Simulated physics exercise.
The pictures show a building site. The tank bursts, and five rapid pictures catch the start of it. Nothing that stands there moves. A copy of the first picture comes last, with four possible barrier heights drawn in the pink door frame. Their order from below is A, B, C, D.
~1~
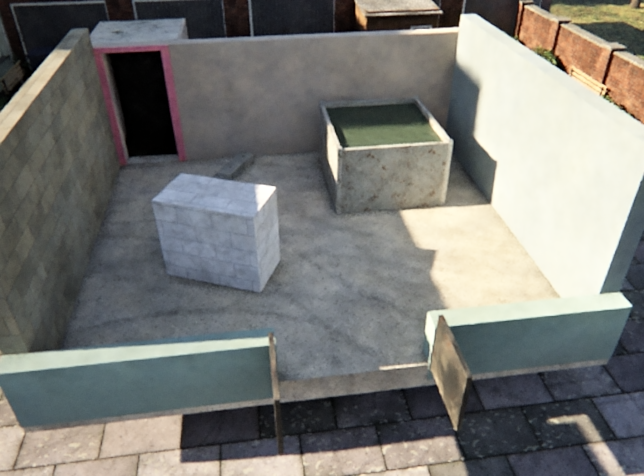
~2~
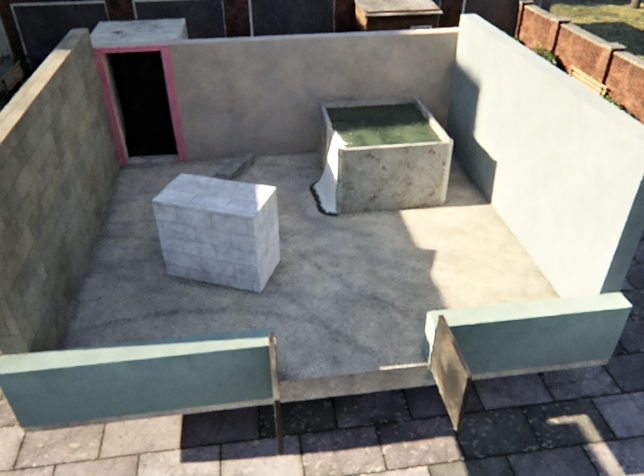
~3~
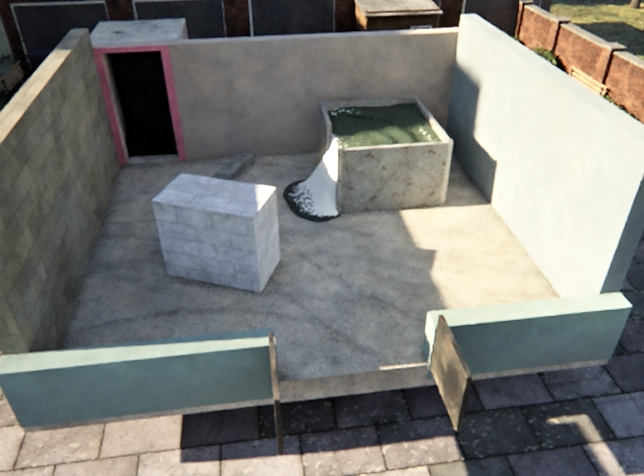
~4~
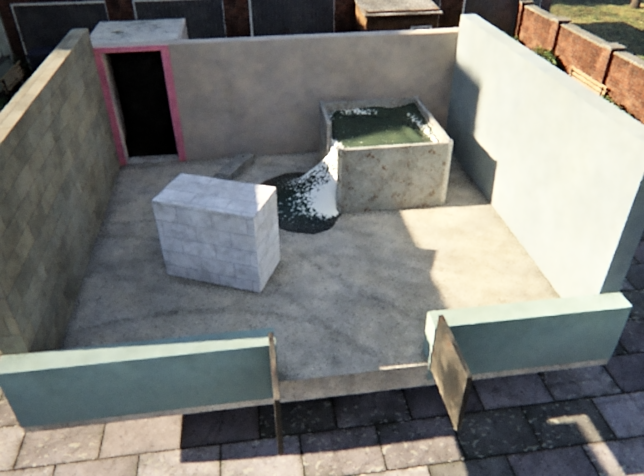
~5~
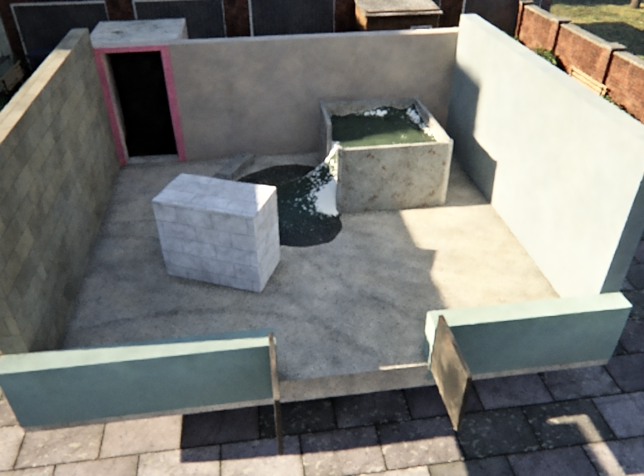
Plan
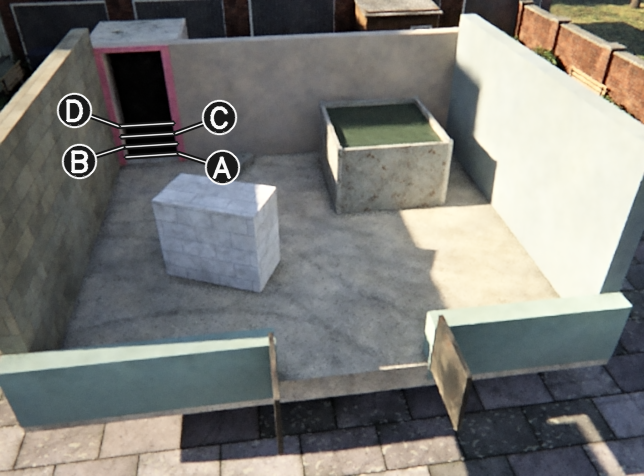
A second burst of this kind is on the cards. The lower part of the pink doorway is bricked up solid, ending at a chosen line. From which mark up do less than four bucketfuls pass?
I would pick height B.
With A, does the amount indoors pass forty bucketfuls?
No, less.
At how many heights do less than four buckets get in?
Three.
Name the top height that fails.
Here it is height A.
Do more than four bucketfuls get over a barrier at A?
Yes, that goes wrong.
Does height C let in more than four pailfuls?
No.
On the marked copy, A at (152, 155); B at (150, 145); C at (148, 135); D at (146, 124); from the bottom up A, B, C, D.
For height A, about 13 bucketfuls get in.
For height B, a splash gets over, under a bucket.
For height C, nothing gets over.
For height D, nothing gets over.
